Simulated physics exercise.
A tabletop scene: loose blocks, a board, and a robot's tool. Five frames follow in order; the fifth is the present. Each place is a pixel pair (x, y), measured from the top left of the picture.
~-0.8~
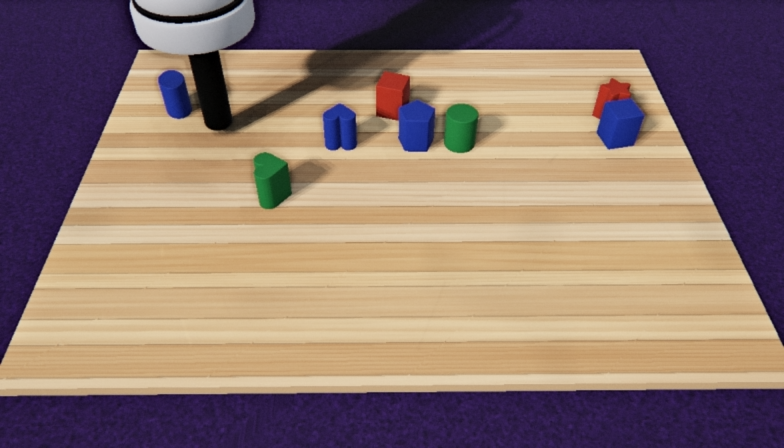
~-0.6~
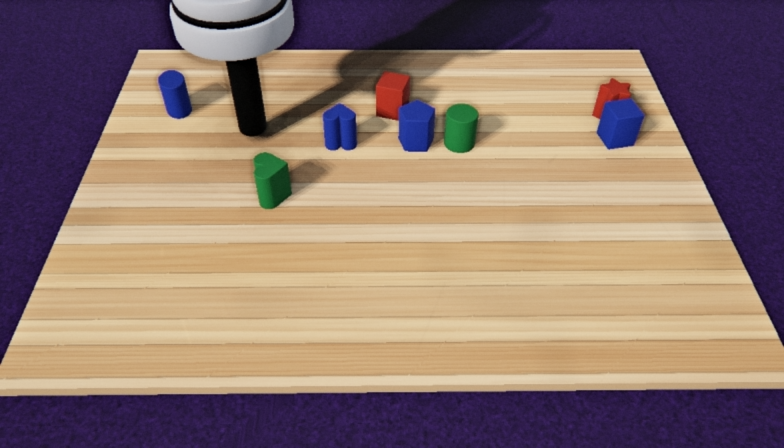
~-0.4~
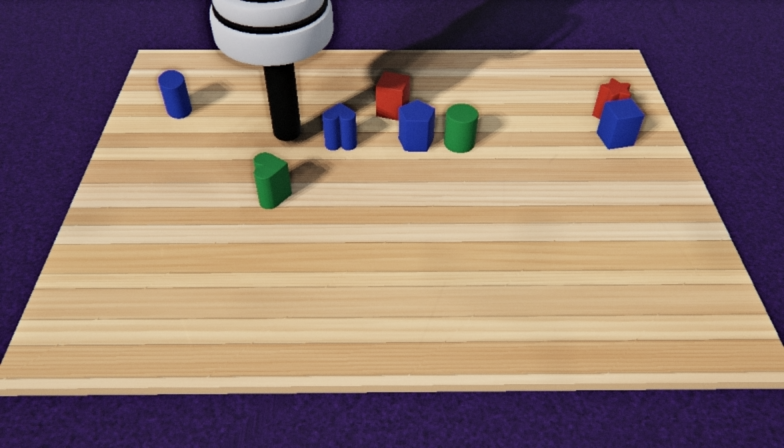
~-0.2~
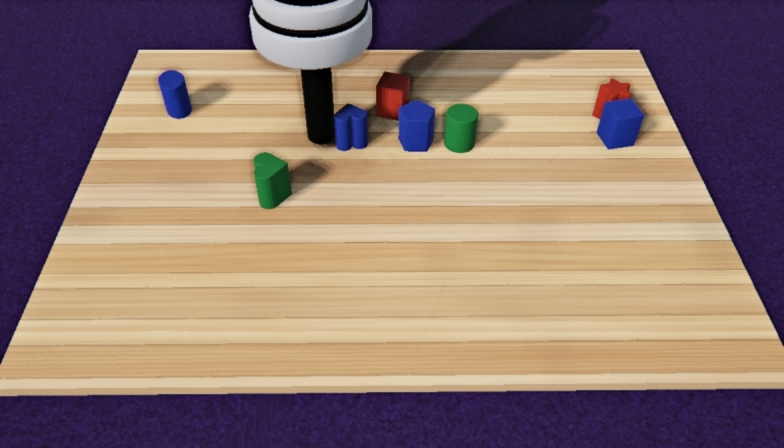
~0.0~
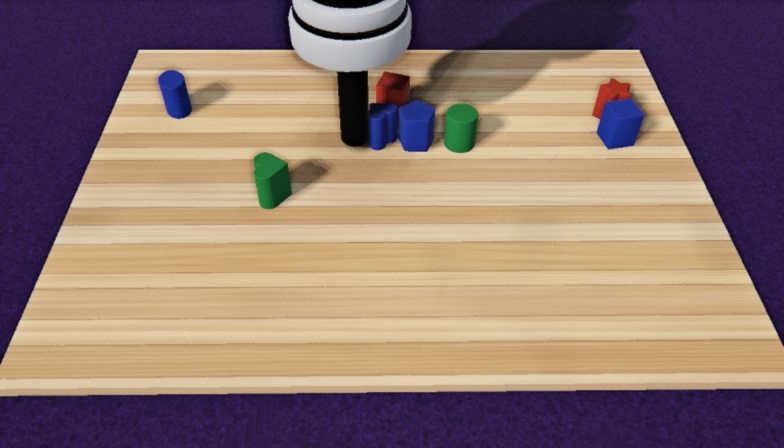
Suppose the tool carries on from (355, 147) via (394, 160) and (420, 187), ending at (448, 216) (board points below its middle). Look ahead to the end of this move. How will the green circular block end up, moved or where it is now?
The green circular block is left alone.
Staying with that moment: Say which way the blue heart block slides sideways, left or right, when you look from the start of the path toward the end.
It goes toward the left-hand side.
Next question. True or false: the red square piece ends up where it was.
True - the claim holds.
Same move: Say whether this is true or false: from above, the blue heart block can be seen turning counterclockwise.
It is true.
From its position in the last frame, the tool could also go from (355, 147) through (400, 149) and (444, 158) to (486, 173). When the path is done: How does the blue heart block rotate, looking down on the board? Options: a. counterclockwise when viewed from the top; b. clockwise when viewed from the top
(a)
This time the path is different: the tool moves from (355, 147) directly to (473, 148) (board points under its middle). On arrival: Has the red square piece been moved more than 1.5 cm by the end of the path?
No, it doesn't check out.
What follows on the original path. One third of the way, tool (394, 153); blue heart block (394, 107), turned 50° anticlockwise; blue pentagon (423, 109), turned 15° clockwise.
Two thirds of the way, tool (421, 180); blue heart block (394, 107), turned 50° anticlockwise; blue pentagon (423, 109), turned 15° clockwise.
At the end, tool (449, 208); blue heart block (394, 107), turned 50° anticlockwise; red square piece still; blue pentagon (423, 109), turned 15° clockwise; green circular block still.
